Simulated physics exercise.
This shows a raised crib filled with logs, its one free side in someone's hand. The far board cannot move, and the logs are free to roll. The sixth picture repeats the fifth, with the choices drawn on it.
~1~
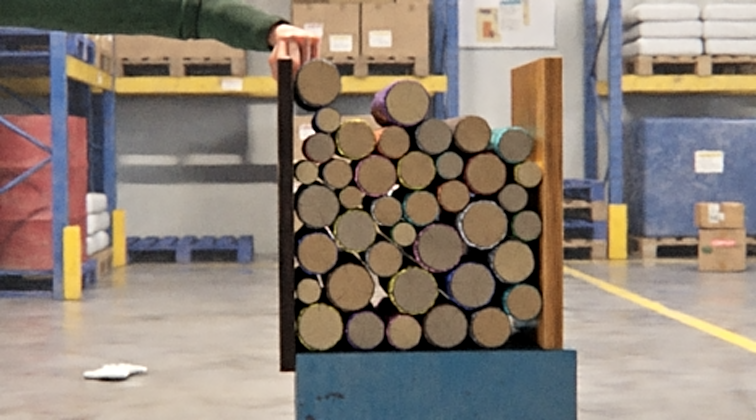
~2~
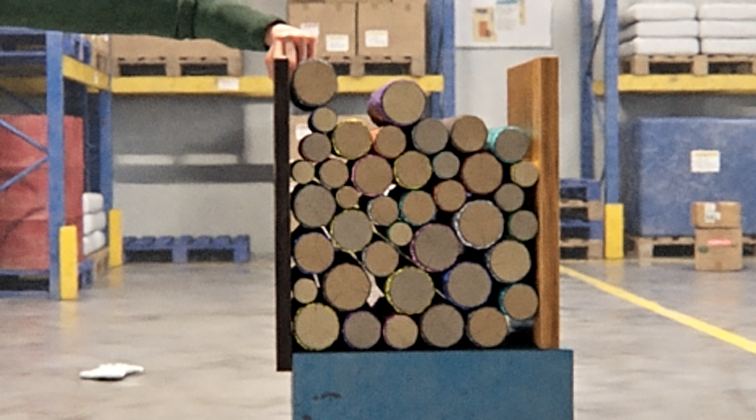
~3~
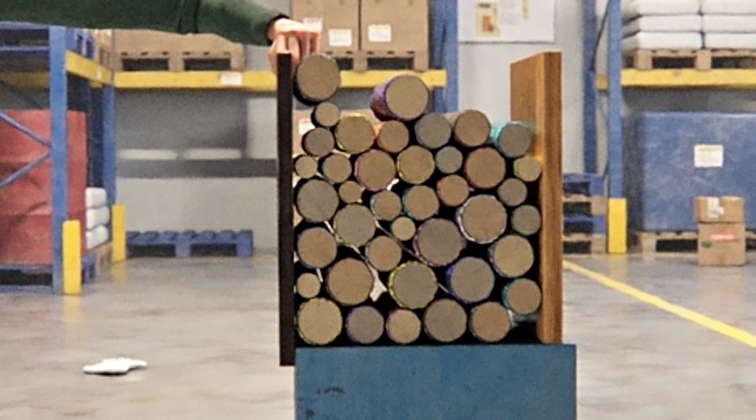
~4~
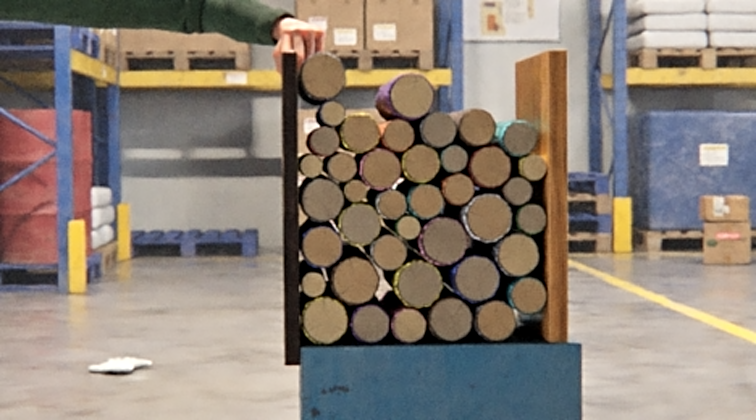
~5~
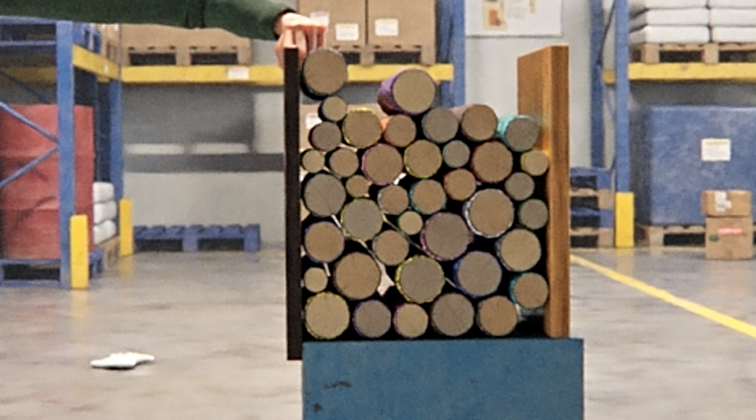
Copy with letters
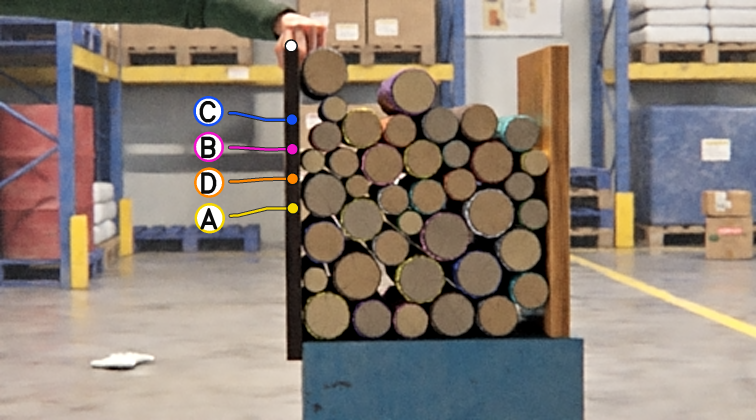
A hand in a dark green sleeve barely moves as it rests on top of the dark left side board of a raised crib packed with round logs. The logs keep their places between the boards, and the whole view only shifts very slightly left, then right and upward.
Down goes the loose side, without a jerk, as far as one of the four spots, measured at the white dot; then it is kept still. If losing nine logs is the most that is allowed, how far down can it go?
Lower it to A and no more.
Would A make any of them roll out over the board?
At A: Yes.
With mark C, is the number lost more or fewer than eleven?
It loses fewer than eleven.
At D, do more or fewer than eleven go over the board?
Fewer than eleven.
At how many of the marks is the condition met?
Four of them.
On the marked copy, A at (293, 208); B at (292, 149); C at (292, 120); D at (293, 179); the white dot at (291, 46).
Following A. Soon after the start, top of the board (300, 116).
Later, top of the board (301, 196).
In the end, top of the board (301, 208), about four out over the board.
As for the rest, B one out over the board; C one out over the board; D one out over the board.
